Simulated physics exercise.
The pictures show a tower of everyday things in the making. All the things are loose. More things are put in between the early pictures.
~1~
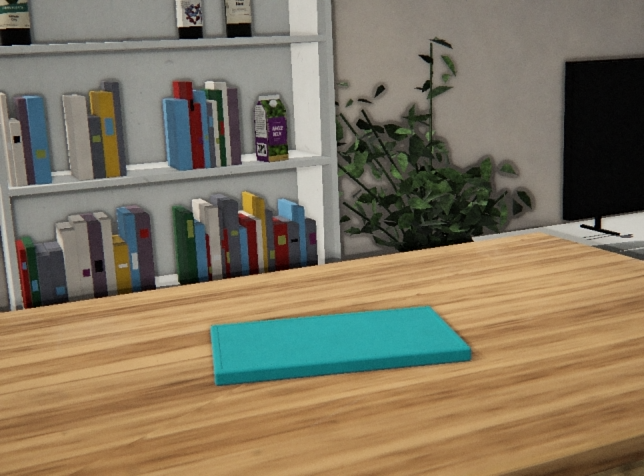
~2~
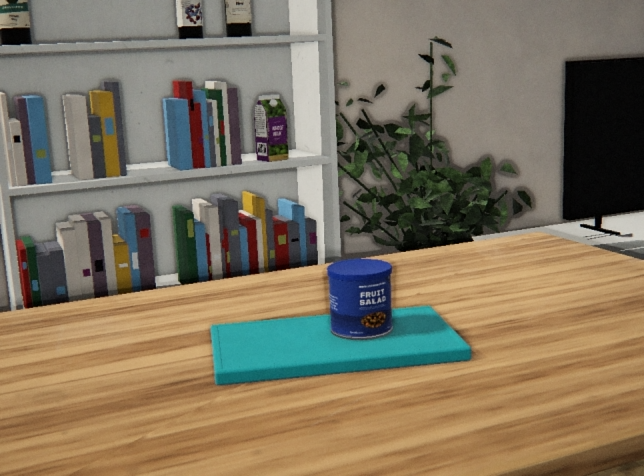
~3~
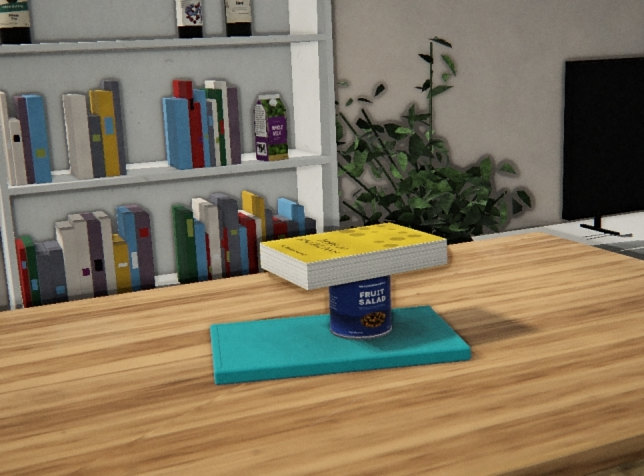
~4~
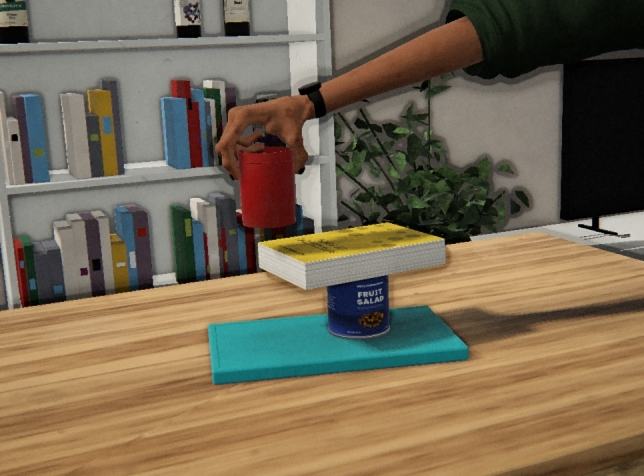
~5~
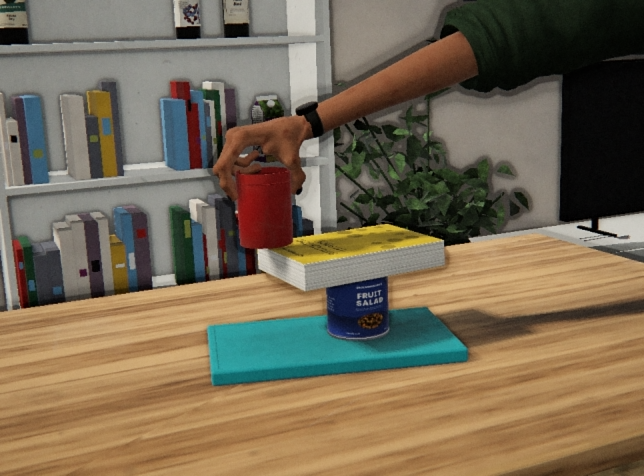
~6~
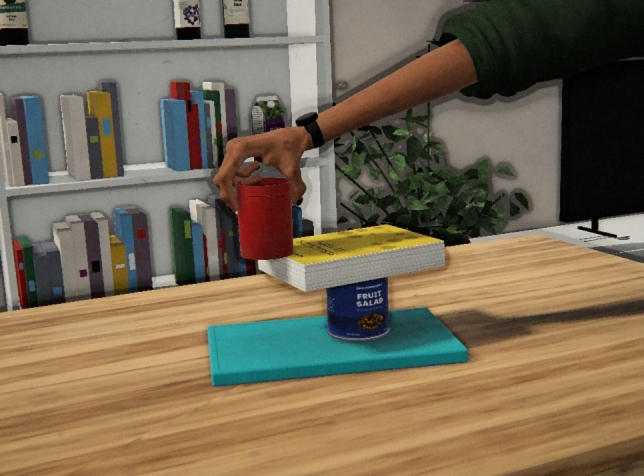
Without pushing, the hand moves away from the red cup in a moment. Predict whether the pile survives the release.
So the pile doesn't survive that.
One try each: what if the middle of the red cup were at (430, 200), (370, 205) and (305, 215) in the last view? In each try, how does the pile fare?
For the first case the pile falls over; for the second, it survives; for the third, it survives.
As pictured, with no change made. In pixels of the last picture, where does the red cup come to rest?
Near (239, 328).
Then, 0.40 s after the last picture, red cup now fallen.
Then, 0.50 s after the last picture, things are still on the move.
At rest, fallen, red cup; the other 3 in place. Seen from the same camera at the end, red cup near (239, 328). The pile loses its balance.
